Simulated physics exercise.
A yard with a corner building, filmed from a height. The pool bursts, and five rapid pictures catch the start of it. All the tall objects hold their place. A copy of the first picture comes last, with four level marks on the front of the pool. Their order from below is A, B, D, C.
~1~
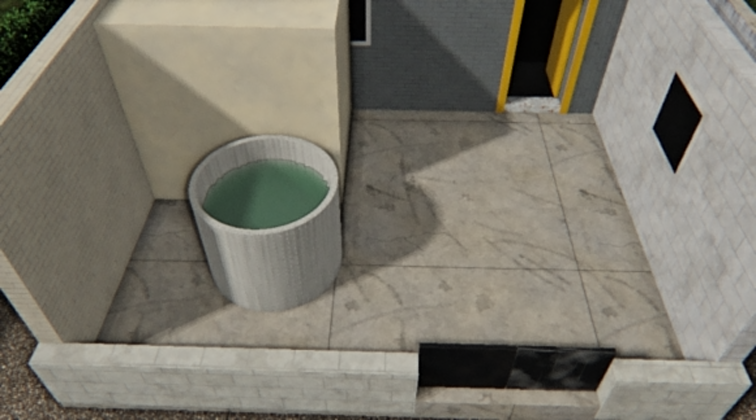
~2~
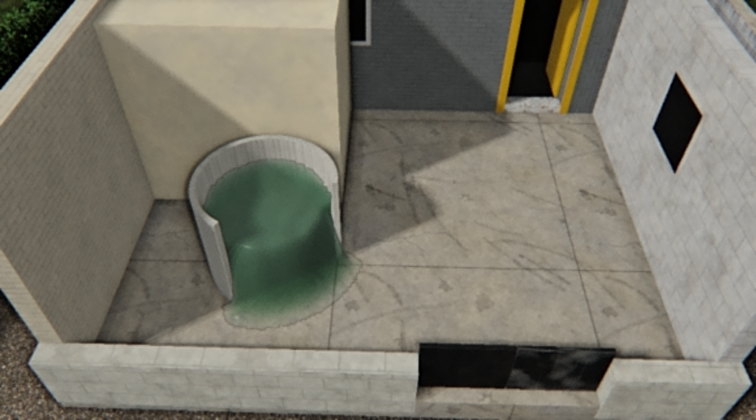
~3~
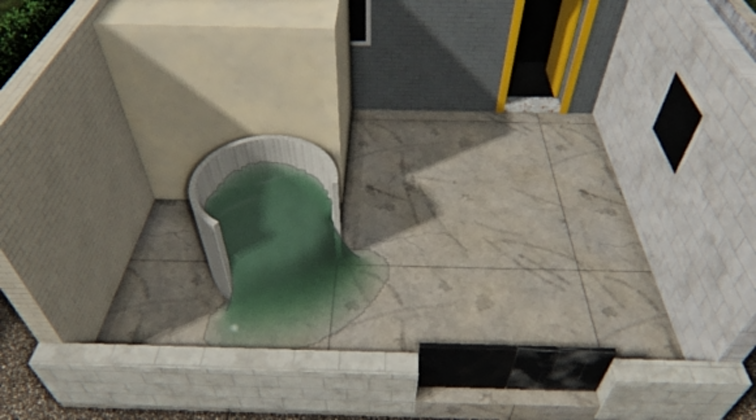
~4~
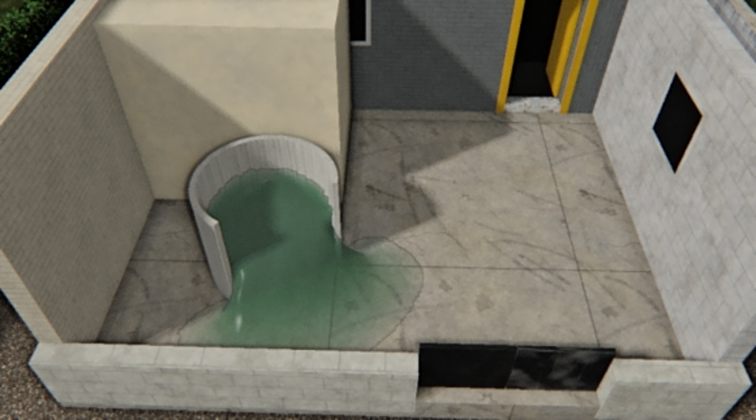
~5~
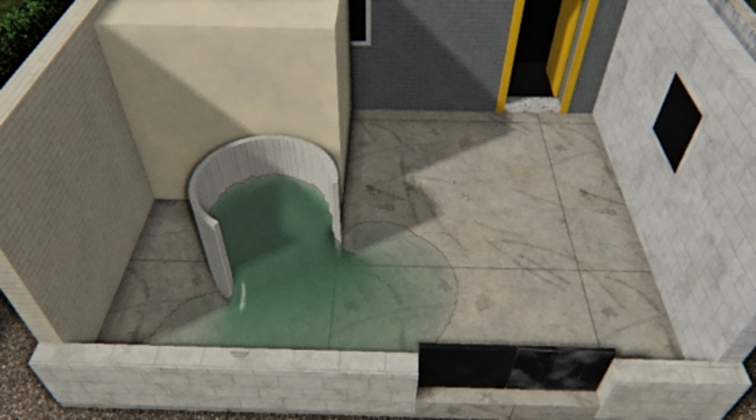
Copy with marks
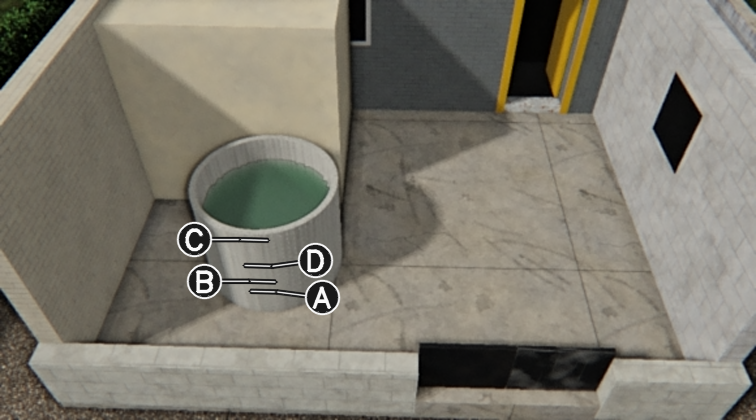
A walled concrete yard with a cream corner building is seen from a height by a camera that stays still. A round, pale grey pool of green water stands at left, with a yellow doorway in the dark grey wall behind and a dark, shut gate in the low front wall. The pool's front side disappears, and the water pours forward, spreading across the ground towards the front wall and rightward.
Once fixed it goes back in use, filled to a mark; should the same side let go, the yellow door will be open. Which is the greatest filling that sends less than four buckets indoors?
Go for D.
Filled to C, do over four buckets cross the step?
Yes.
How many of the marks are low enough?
Three.
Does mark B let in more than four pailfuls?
No, not at all.
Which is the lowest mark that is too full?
C.
On the marked copy, A at (263, 291); B at (261, 281); C at (253, 240); D at (258, 265); from the bottom up A, B, D, C.
If A is chosen, nothing gets over.
If B is chosen, nothing gets over.
If C is chosen, about 9 bucketfuls get in.
If D is chosen, a bucket or two gets in.
